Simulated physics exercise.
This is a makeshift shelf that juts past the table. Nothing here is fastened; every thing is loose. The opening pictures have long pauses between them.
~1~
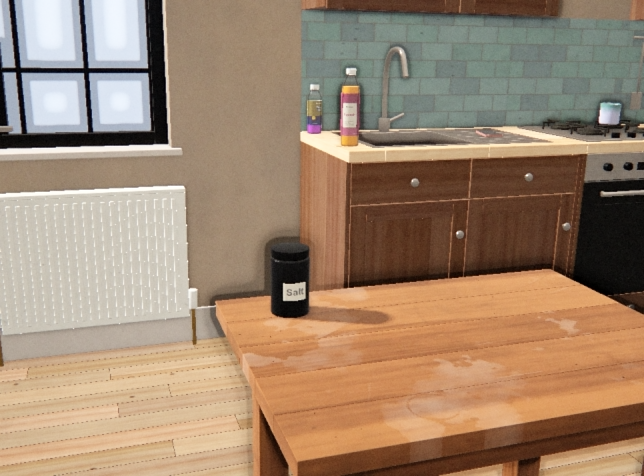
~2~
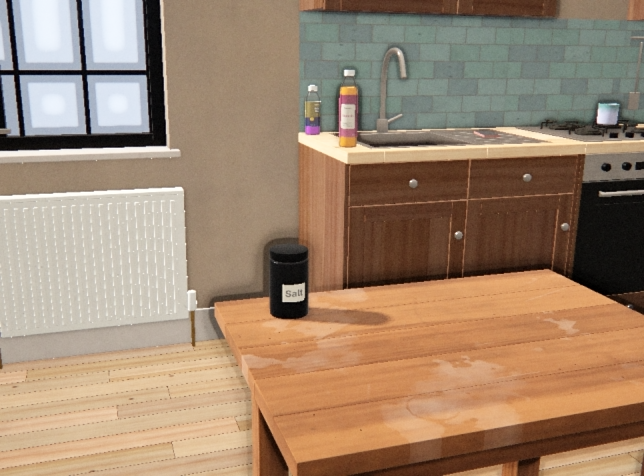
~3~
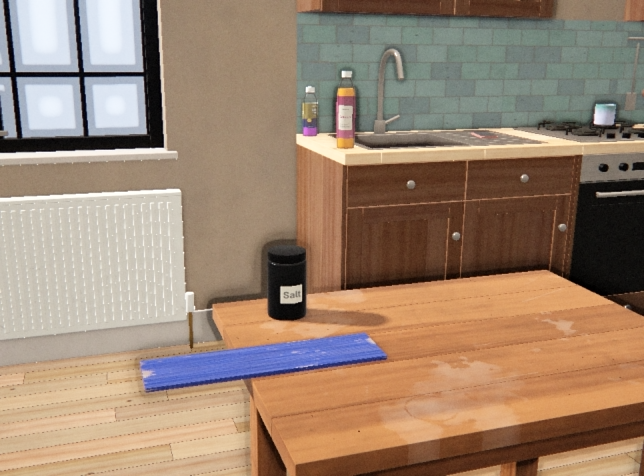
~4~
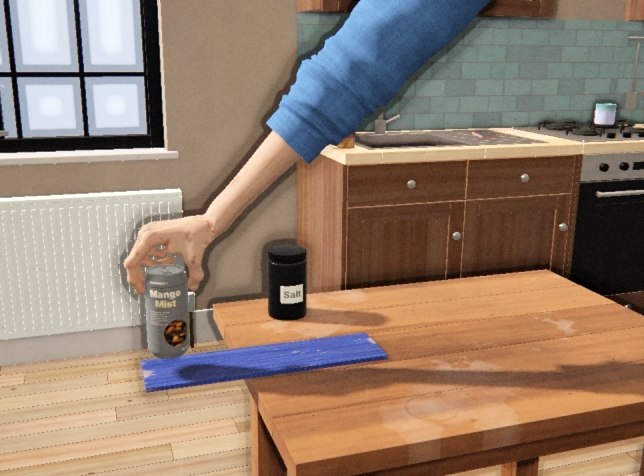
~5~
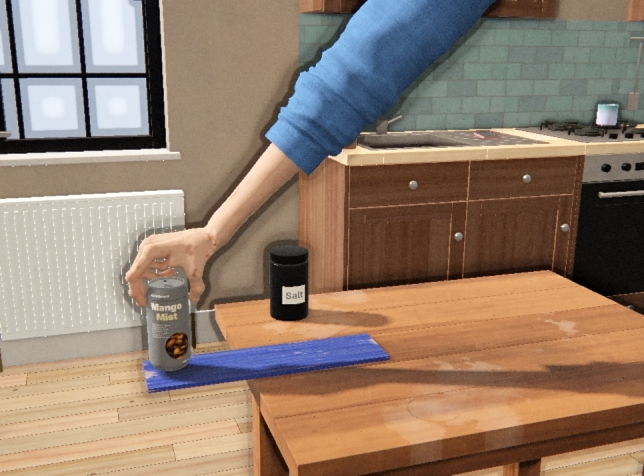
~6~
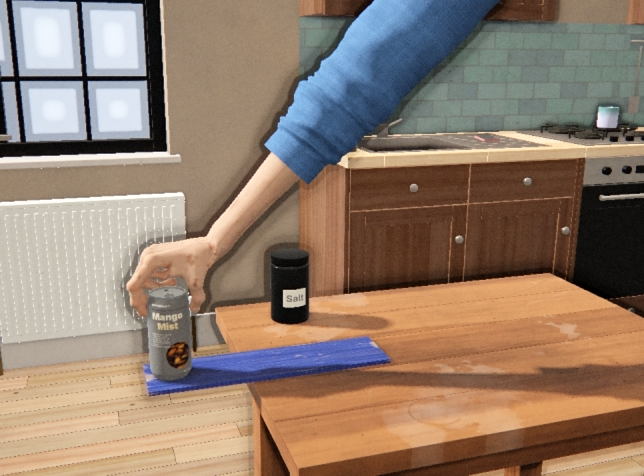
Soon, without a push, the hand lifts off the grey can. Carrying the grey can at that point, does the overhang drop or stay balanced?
It drops.
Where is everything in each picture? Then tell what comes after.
The last thing is not in view yet, in the first picture.
The last thing is not in view yet, in the second picture.
The last thing is not in view yet; blue plank (265, 360), in the third picture.
Coming down; grey can (167, 312); blue plank (266, 360), in the fourth picture.
Coming down; grey can (169, 324); blue plank (268, 361), in the fifth picture.
In place under the hand; grey can (170, 333); blue plank (268, 364), in the sixth picture.
Then, 0.40 s after the last picture, grey can now down on the floor or falling; blue plank tipped 47° from how it was.
Then, 0.60 s after the last picture, blue plank now down on the floor or falling.
Then, 0.70 s after the last picture, things are still on the move.
Then, 0.90 s after the last picture, as before.
By the end, down on the floor or falling, blue plank and grey can; black jar in place. The plank comes down.
